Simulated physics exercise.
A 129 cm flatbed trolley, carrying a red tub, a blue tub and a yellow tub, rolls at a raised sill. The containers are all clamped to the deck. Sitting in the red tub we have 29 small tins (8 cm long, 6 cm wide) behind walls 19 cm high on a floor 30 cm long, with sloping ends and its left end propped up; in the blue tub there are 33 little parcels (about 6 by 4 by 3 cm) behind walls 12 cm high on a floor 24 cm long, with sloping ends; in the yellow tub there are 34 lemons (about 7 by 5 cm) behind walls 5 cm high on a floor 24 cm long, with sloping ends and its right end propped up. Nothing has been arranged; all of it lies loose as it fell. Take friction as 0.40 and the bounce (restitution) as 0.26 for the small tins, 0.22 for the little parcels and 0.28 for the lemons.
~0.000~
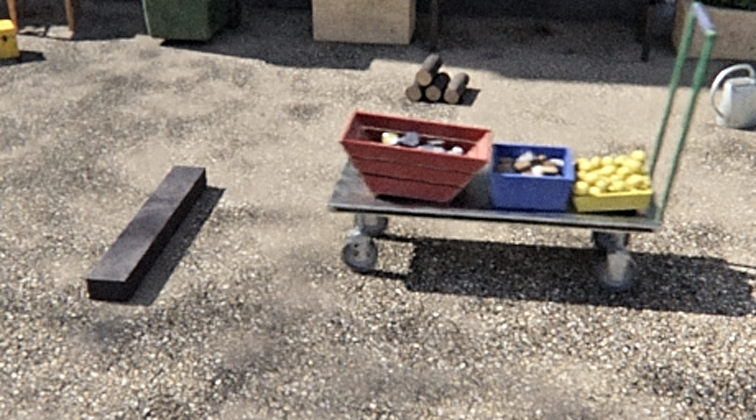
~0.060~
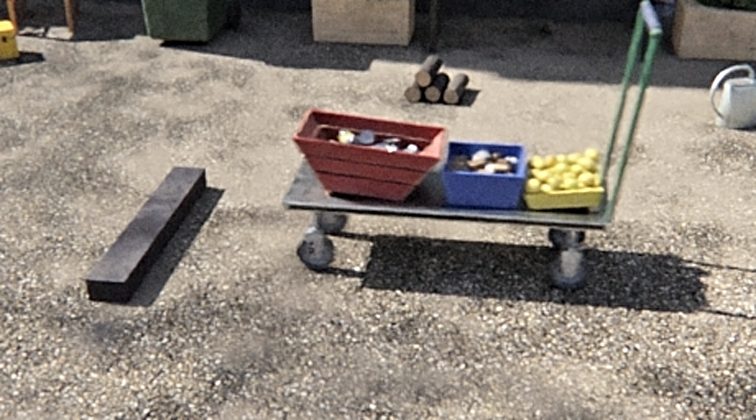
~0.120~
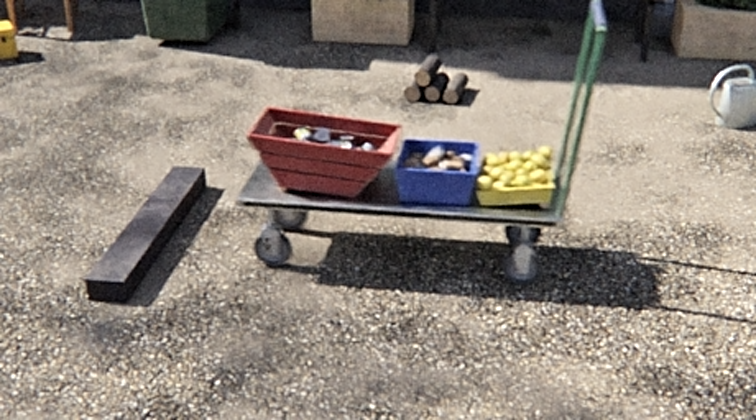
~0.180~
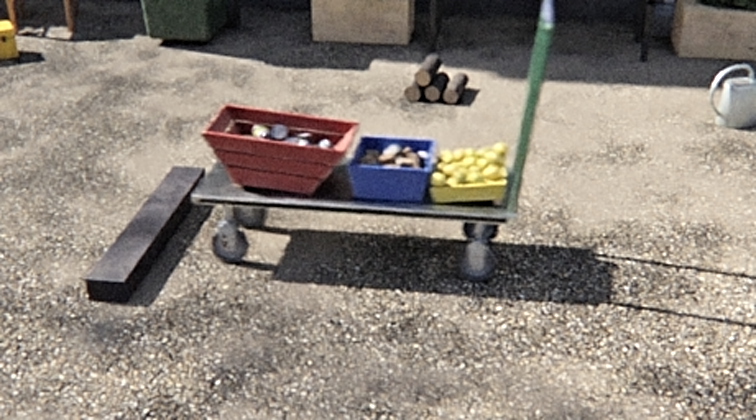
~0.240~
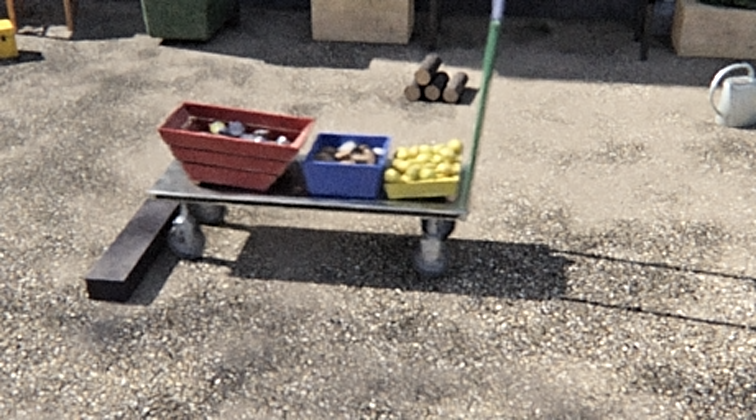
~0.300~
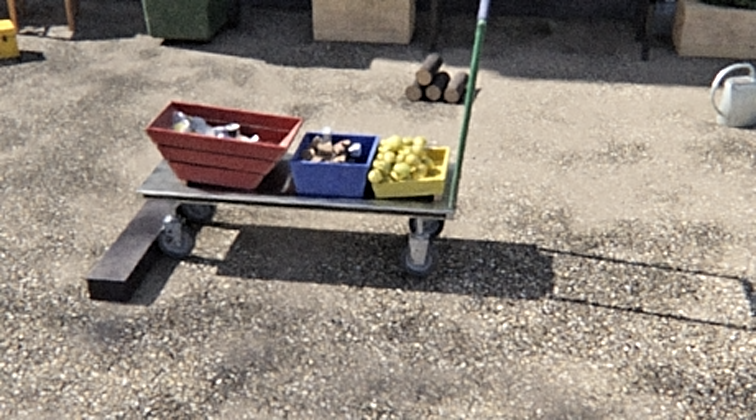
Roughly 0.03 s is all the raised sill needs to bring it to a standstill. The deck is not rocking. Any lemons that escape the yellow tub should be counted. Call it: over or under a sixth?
Over.
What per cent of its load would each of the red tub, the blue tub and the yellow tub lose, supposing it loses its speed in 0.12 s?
Red tub 0 %, blue tub 0 %, yellow tub 20 %.
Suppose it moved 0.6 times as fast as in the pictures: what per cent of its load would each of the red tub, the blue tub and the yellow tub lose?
In that case the red tub sheds 0 per cent, the blue tub 0 per cent and the yellow tub 10 per cent.
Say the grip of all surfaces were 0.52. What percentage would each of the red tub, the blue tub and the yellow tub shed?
In that setup red tub sheds 10 percent, blue tub sheds 10 percent, and yellow tub sheds 30 percent.
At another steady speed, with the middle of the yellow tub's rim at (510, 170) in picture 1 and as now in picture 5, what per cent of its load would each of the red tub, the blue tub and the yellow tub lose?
Red tub 0 %, blue tub 0 %, yellow tub 10 %.
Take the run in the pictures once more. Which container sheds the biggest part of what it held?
The yellow tub is the one.
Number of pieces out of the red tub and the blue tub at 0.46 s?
The red tub is at about 2 and the blue tub at about 1.
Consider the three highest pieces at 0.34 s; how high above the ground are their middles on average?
About 58 cm up, on average.
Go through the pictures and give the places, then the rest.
In the first picture (each is followed by its nearest rim corner in this view), yellow tub, (648, 192); red tub, (487, 160); 79 cm short of the stop; none out.
In the second picture, yellow tub, (598, 190); red tub, (439, 158); 61 cm short of the stop.
In the third picture, yellow tub, (549, 186); red tub, (391, 155); 42 cm short of the stop.
In the fourth picture, yellow tub, (501, 183); red tub, (345, 152); 24 cm short of the stop.
In the fifth picture, yellow tub, (454, 179); red tub, (299, 148); 6 cm short of the stop.
In the sixth picture, yellow tub, (441, 178); red tub, (286, 147); stopped; none out.
After 0.34 s, red tub 29 in, 0 out, blue tub 33 in, 0 out and yellow tub 32 in, 2 out.
After 0.46 s, red tub 27 in, 2 out, blue tub 32 in, 1 out and yellow tub 23 in, 11 out.
After 0.69 s, red tub 25 in, 4 out, blue tub 31 in, 2 out and yellow tub 21 in, 13 out.
Outcome (at 1.20 s), red tub 25 in, 4 out, blue tub 31 in, 2 out and yellow tub 21 in, 13 out. Asked share, 13 of 34, 38 per cent.
